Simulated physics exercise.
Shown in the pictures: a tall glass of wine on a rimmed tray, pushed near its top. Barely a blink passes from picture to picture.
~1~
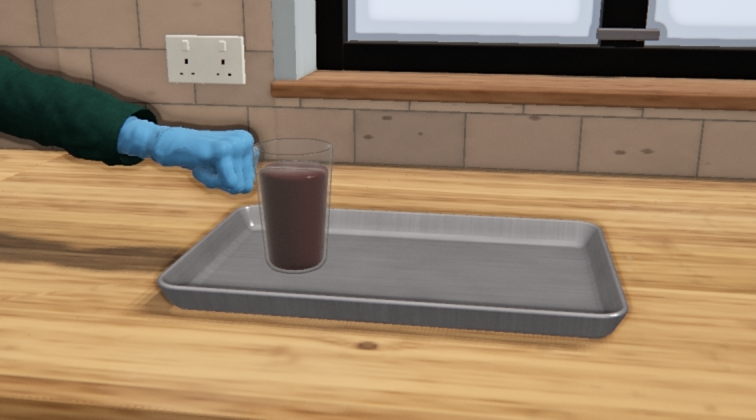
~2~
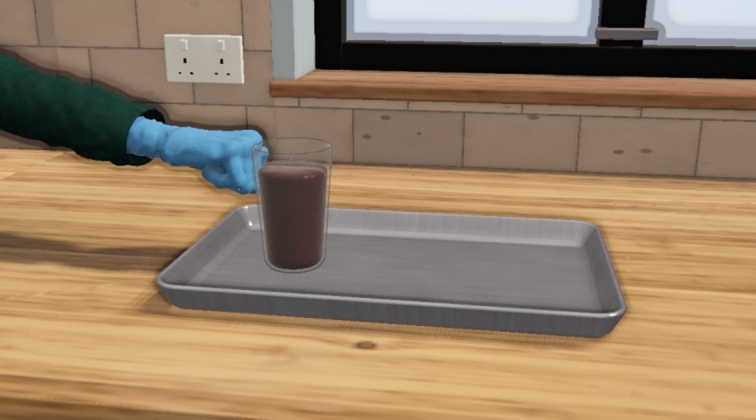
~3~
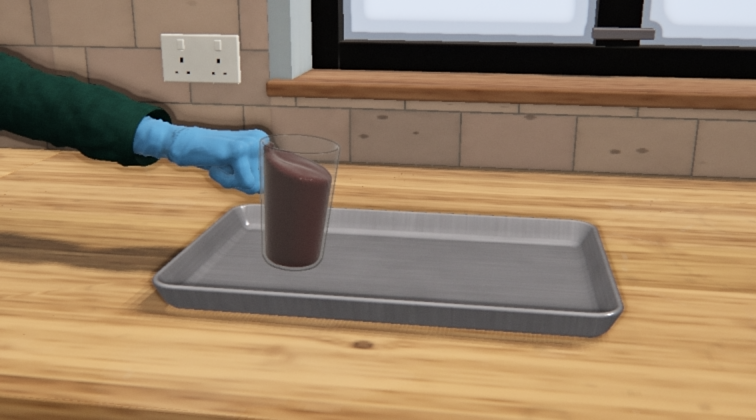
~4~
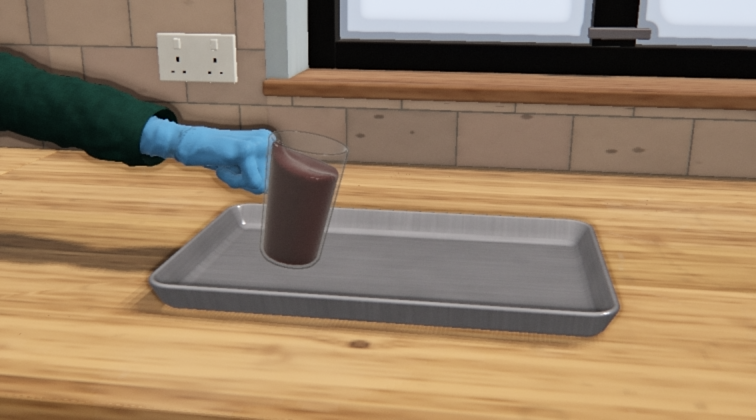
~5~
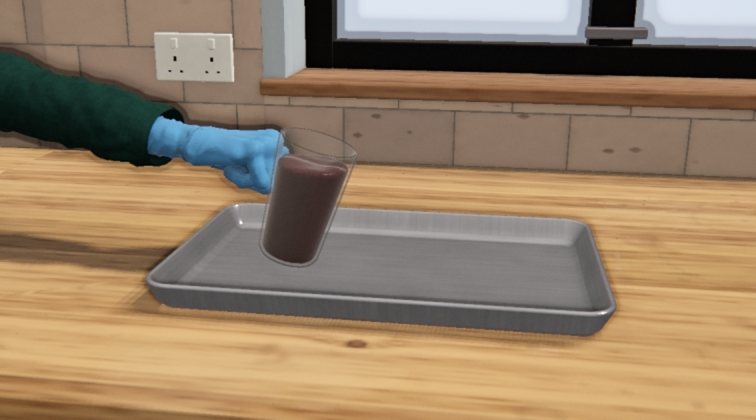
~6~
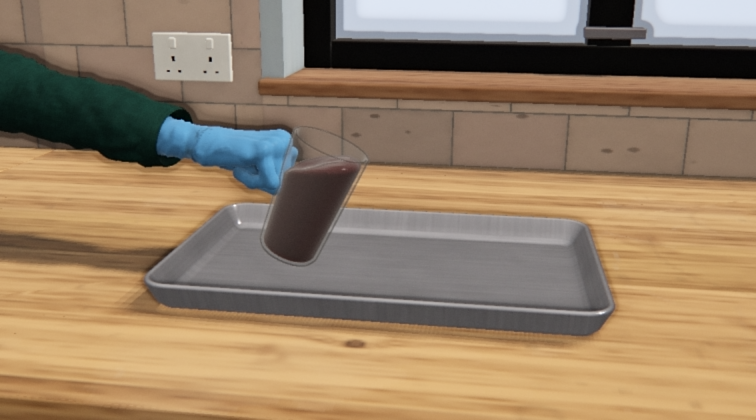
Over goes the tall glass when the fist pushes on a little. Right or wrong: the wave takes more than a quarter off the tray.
Right.
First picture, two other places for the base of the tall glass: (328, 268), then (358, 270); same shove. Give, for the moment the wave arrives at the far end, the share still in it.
In order, 65 and 75 in a hundred.
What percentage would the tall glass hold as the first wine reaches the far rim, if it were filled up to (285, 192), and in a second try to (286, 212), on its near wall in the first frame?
65 and 65 per cent.
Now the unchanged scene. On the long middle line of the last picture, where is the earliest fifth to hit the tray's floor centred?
Landing point, centre line: Approx. (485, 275).
A moment on, the tall glass lies on its side and 99 per cent is in the glass, 0 on the tray and 0 above or beyond its rim.
Next, the tall glass lies on its side and 63 per cent is in the glass, 37 on the tray and 1 above or beyond its rim.
Then the tall glass lies on its side and 37 per cent is in the glass, 41 on the tray and 21 above or beyond its rim.
Later the tall glass lies on its side and 20 per cent is in the glass, 46 on the tray and 34 above or beyond its rim.
Finally, 66 per cent is held by tray and glass, 34 is off the tray.
